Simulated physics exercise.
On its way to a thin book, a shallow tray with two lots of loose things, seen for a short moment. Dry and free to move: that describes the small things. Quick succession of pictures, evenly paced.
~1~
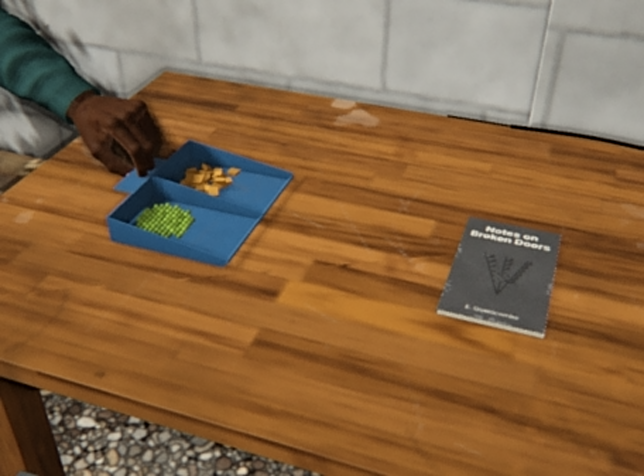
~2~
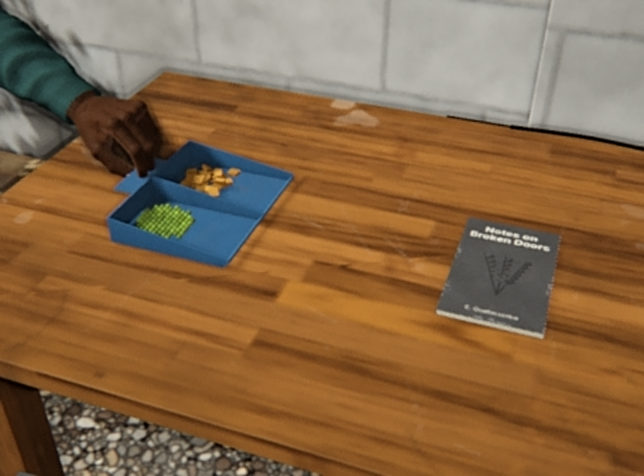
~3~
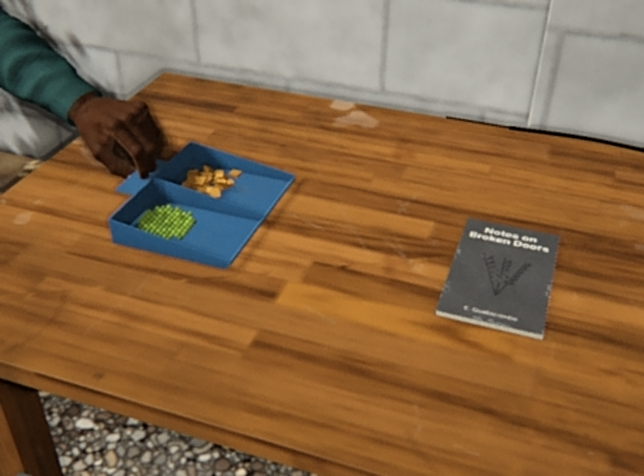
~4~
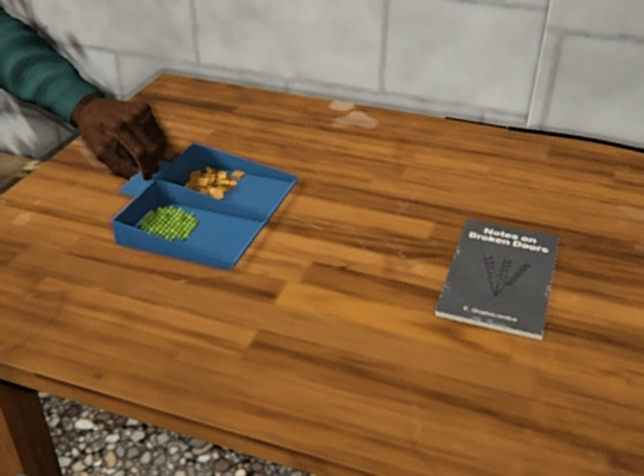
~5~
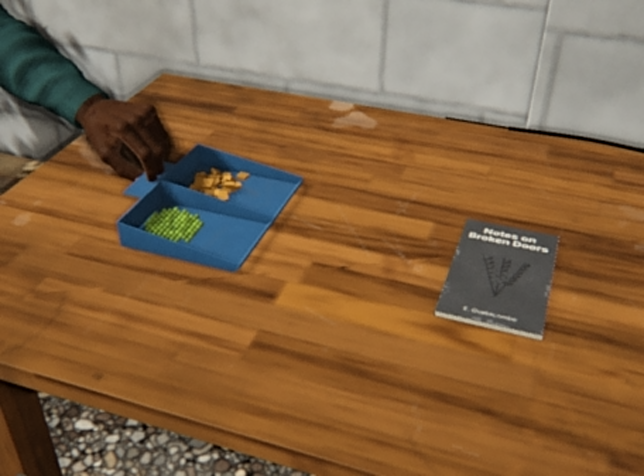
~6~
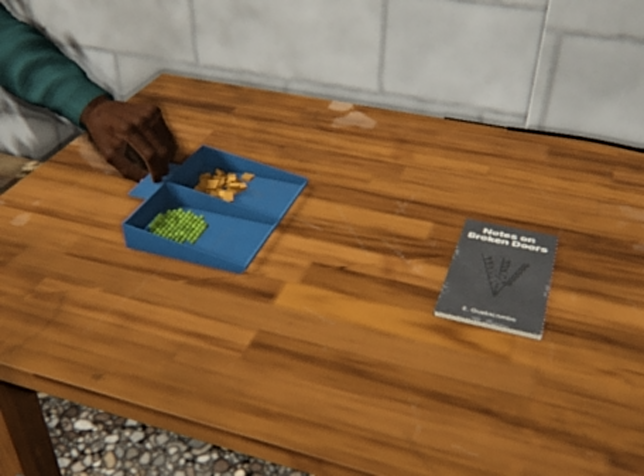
A hand in a green sleeve slid a blue divided tray, holding green peas and golden-brown pieces, slightly to the right across a wooden table, while a dark gray book lay still.
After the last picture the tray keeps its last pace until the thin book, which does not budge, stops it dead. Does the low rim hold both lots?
Near portion: Keeps everything; Far portion: Keeps everything.
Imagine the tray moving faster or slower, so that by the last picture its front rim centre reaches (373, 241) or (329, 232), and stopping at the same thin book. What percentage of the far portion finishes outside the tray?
Lab note: Share about 0 per cent at the first pace, 0 per cent at the second.
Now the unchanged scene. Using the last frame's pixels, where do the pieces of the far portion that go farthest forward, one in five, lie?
My estimate is somewhere around (396, 223).
Then, 0.66 s later than the last frame, tray still sliding, front rim near (358, 238); near portion all inside; far portion all inside.
Then, 1.41 s later than the last frame, tray stopped at the thin book; near portion all inside; far portion all inside.
When it is over, tray stopped at the thin book; near portion all inside; far portion all inside.
